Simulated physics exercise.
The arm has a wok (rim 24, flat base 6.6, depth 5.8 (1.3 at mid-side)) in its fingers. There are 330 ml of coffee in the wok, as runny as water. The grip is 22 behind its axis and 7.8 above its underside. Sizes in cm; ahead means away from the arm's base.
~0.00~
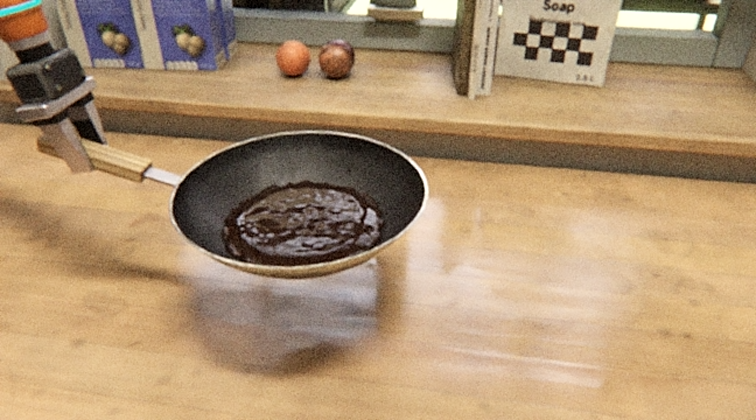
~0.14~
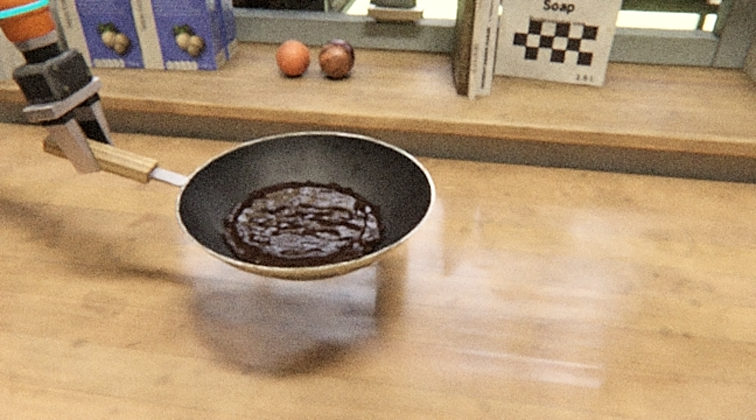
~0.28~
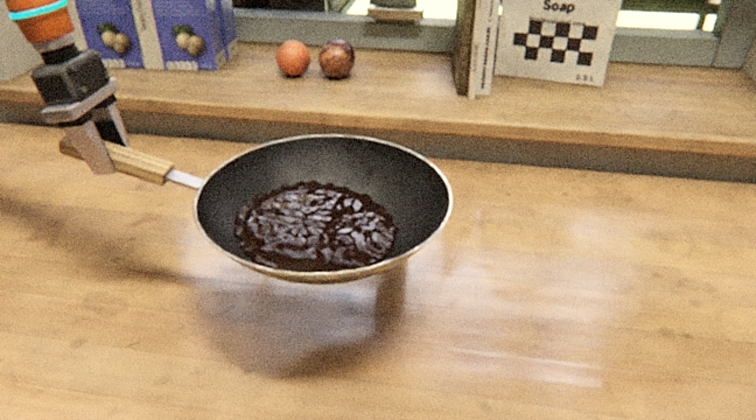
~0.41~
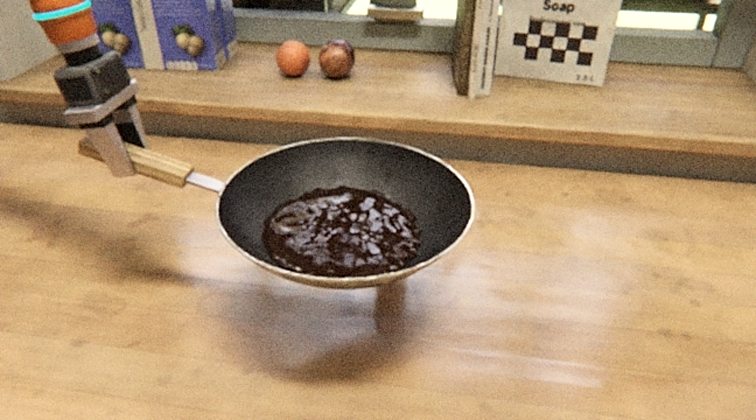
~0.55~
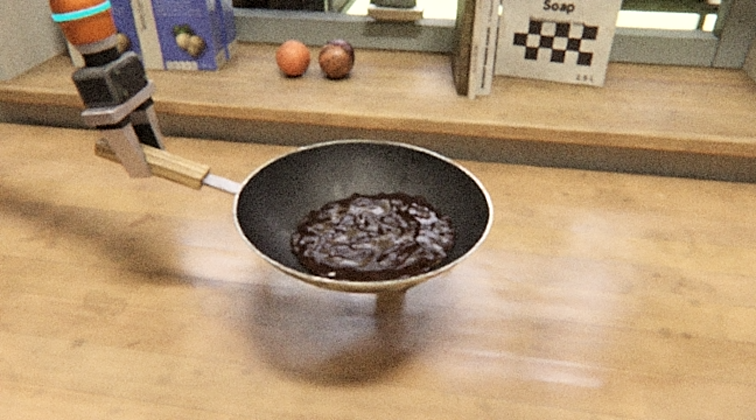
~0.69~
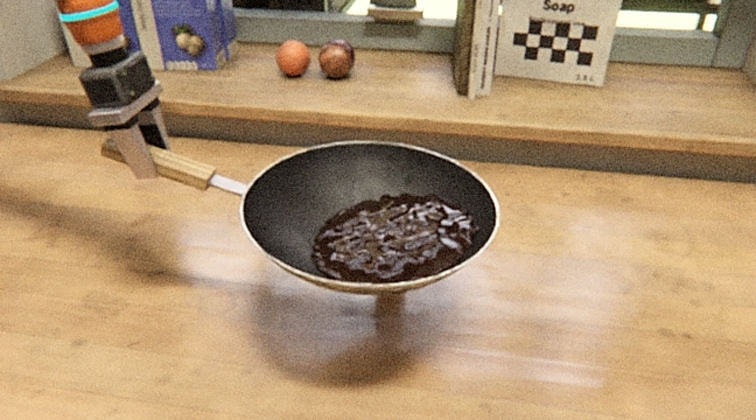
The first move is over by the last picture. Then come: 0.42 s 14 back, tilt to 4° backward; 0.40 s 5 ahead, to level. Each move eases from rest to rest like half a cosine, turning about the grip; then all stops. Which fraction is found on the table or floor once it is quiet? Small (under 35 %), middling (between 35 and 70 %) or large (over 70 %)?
Answer: Middling; between 35 and 70 % of the coffee finishes on the table or floor.
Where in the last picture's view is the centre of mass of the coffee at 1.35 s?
Near (138, 203).
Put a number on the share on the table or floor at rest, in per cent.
Near 60 %.
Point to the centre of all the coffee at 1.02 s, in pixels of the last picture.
Near (268, 210).
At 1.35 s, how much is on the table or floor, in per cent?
About 0 %.
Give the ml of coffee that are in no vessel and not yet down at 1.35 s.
About 160 ml.
By 1.02 s, tilted 3° backward, liquid up to 16 above the table; 330 ml in the wok.
By 1.35 s, tilted 1° backward, liquid up to 18 above the table; 170 ml in the wok, 160 ml in the air or running down outside.
By 1.71 s, level, liquid up to 18 above the table; 160 ml on the table or floor, 140 ml in the wok, 25 ml in the air or running down outside.
By 2.51 s, level, liquid up to 15 above the table; 190 ml on the table or floor, 140 ml in the wok.
Final state, 190 ml on the table or floor, 140 ml in the wok. That is 58 % on the table or floor.
